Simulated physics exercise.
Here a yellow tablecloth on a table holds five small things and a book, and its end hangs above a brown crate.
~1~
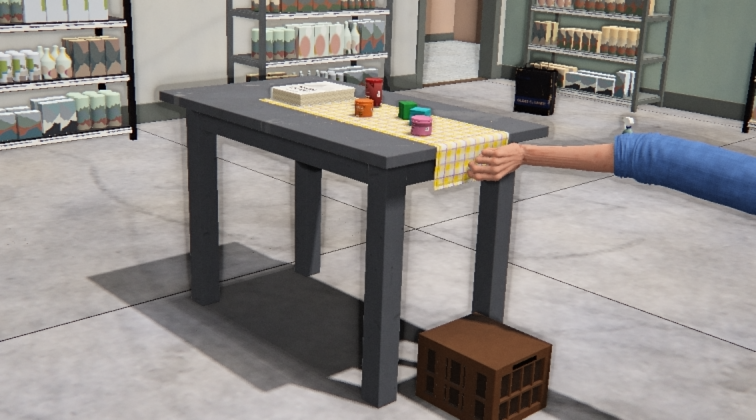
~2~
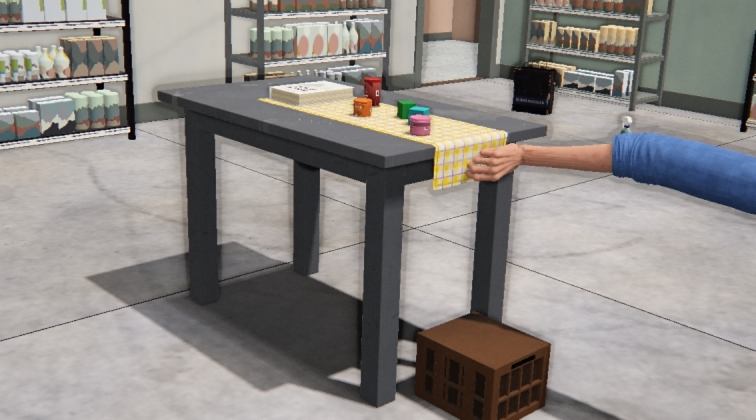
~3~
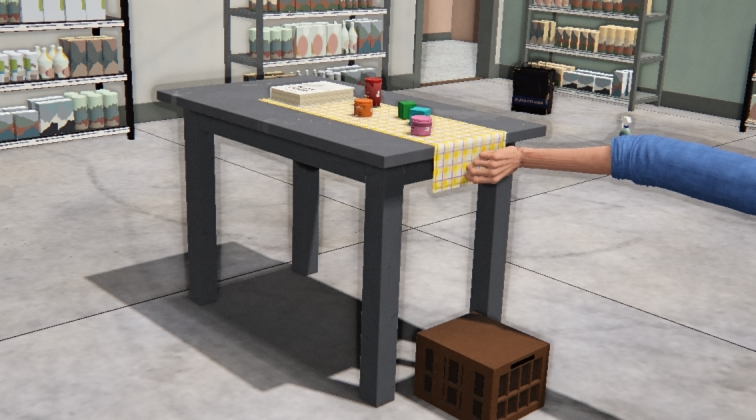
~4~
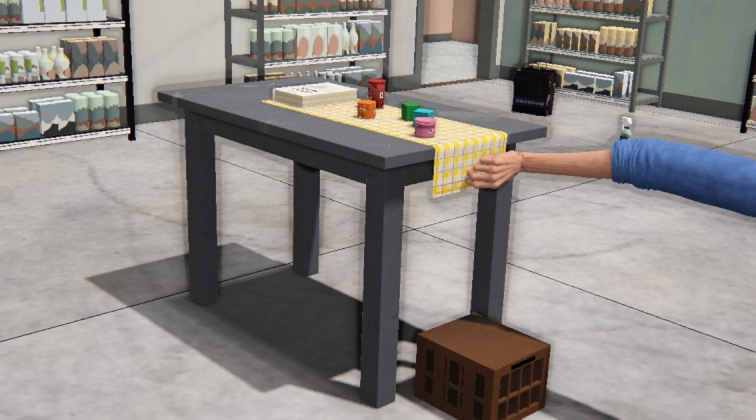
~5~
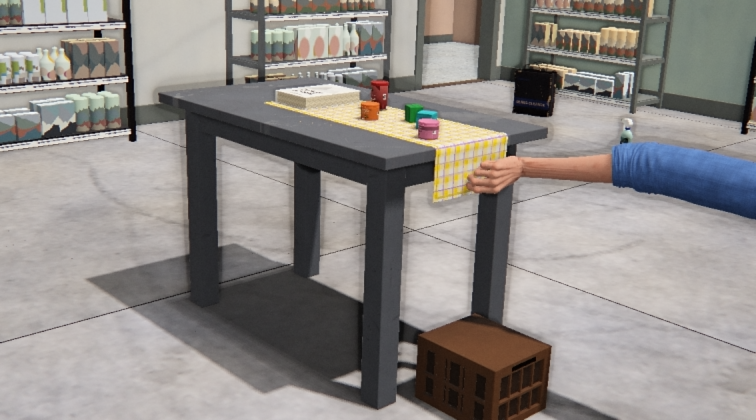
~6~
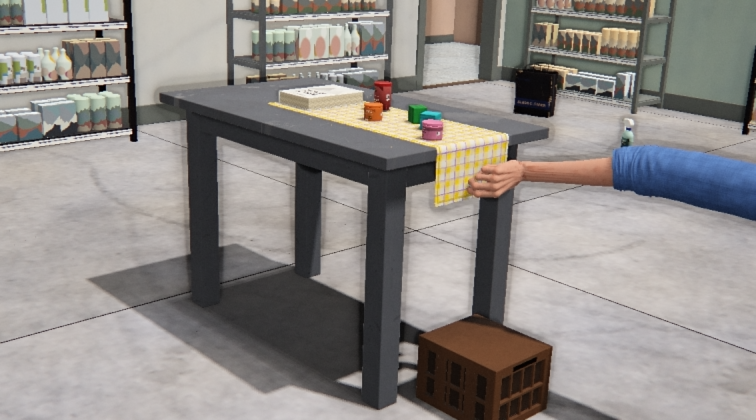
A hand slowly pulls a yellow tablecloth rightward, carrying small colourful pots and a book slightly.
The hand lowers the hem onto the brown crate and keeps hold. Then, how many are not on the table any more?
Not on it any more: Four.
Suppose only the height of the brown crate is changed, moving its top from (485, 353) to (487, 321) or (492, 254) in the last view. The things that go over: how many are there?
Then 3, then 1.
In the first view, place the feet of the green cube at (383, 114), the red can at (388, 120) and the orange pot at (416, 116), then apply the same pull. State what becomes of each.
Watch the green cube go down, the red can go down and the orange pot go down.
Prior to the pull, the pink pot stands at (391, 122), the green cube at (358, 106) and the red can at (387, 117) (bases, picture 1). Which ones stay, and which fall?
In the end the pink pot is no longer up there, the green cube is still up there and the red can is no longer up there.
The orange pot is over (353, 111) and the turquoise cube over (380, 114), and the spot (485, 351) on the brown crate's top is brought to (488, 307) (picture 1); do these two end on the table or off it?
As for the orange pot, it stays in place; as for the turquoise cube, it stays in place.
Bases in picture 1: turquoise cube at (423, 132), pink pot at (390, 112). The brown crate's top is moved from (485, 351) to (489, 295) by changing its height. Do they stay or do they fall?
As for the turquoise cube, it leaves the top; as for the pink pot, it holds its spot.
Early on, hem near (469, 240); pink pot gone.
Midway, hem near (467, 298); pink pot, turquoise cube and green cube gone.
Near the end, hem on the crate; pink pot, turquoise cube, green cube and orange pot gone.
Finally, hem on the crate; pink pot, turquoise cube, green cube and orange pot gone. It carries off four.
